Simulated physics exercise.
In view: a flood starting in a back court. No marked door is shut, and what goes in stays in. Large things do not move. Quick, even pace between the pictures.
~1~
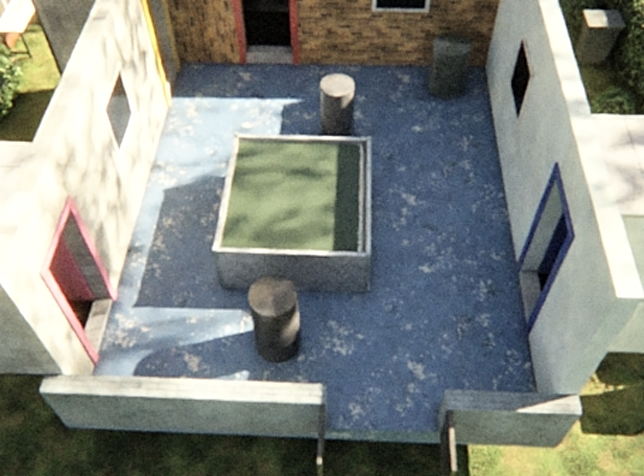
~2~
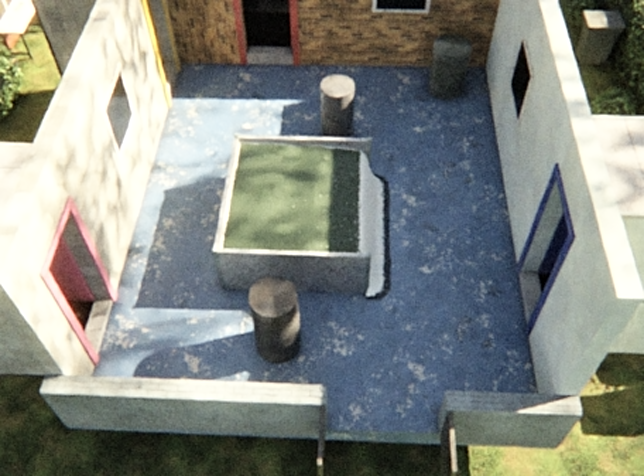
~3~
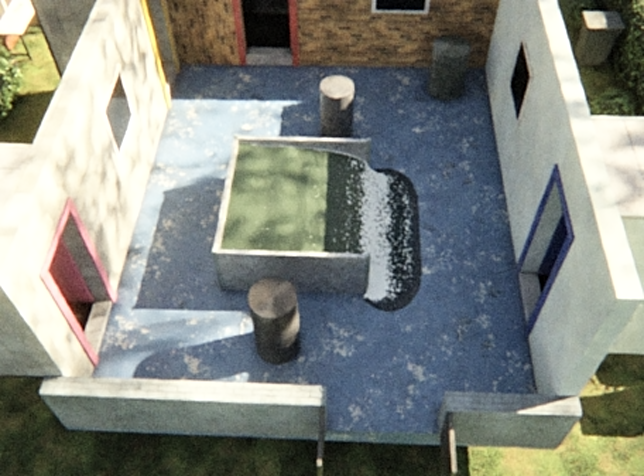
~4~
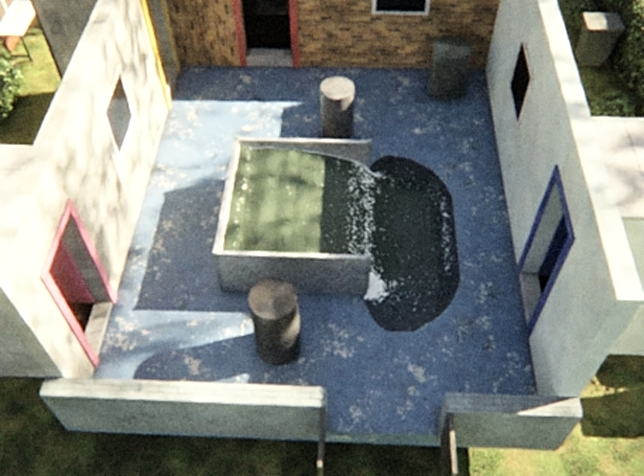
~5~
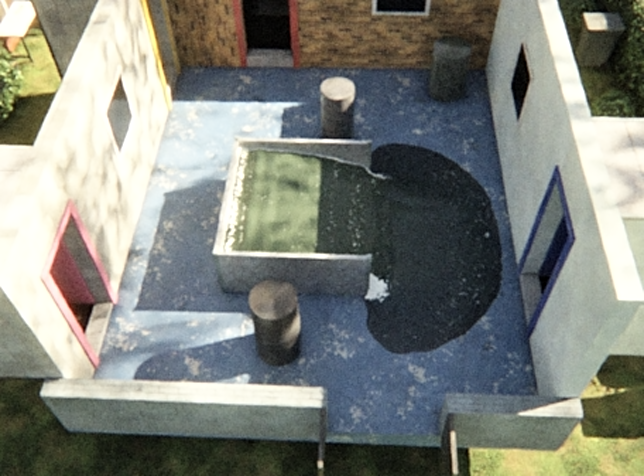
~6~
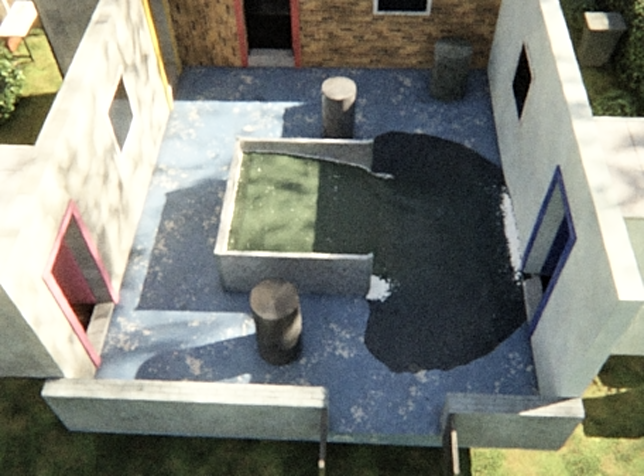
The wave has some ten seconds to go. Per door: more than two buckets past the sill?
The red door will let in an allowed amount; the blue door will let in too much; the yellow door will let in an allowed amount; the pink door will let in too much.
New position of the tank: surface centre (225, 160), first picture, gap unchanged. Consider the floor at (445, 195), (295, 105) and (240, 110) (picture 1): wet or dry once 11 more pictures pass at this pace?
Well, in the order you listed them, they'd be reached by the flood, reached by the flood and unreached.
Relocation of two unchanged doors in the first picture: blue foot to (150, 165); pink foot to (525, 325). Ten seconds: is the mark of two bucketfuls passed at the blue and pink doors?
Note: Blue door does not reach the limit, pink door beats the limit.
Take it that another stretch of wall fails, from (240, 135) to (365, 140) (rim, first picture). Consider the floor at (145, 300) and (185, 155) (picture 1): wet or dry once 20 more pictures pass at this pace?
Taking them in turn: Untouched and swamped.
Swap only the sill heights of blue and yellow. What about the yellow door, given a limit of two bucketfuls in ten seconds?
Outcome at yellow: It tops the limit.
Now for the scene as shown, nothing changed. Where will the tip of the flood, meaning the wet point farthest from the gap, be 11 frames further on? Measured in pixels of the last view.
The wet edge reaches furthest near (484, 74).
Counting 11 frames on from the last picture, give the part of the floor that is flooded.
Around 30 percent.
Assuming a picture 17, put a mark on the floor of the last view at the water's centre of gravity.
Around (413, 228).
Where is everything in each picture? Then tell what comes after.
In the first picture, the tank at (298, 194) is whole and still.
In the second picture, the front is at (369, 296), out from the gap at (365, 221).
In the third picture, water pours out at (365, 222) and has run to (394, 305).
In the fourth picture, the front is at (408, 325), out from the gap at (365, 225).
In the fifth picture, the front is at (457, 331), out from the gap at (365, 226).
In the sixth picture, water pours out at (367, 226) and has run to (525, 310).
A moment on, water covers 30 % of the floor; the red door not reached, the blue door over two buckets in, the yellow door not reached, the pink door not reached.
Next, water covers 30 % of the floor; the red door not reached, the blue door far over two buckets in, the yellow door not reached, the pink door not reached.
Then, water covers 60 % of the floor; the red door wet at the sill, nothing in, the blue door far over two buckets in, the yellow door not reached, the pink door not reached.
Later, water covers 90 % of the floor; the red door wet at the sill, nothing in, the blue door far over two buckets in, the yellow door wet at the sill, nothing in, the pink door under two buckets in.
In the end, water covers 95 % of the floor; the red door wet at the sill, nothing in, the blue door far over two buckets in, the yellow door wet at the sill, nothing in, the pink door over two buckets in.
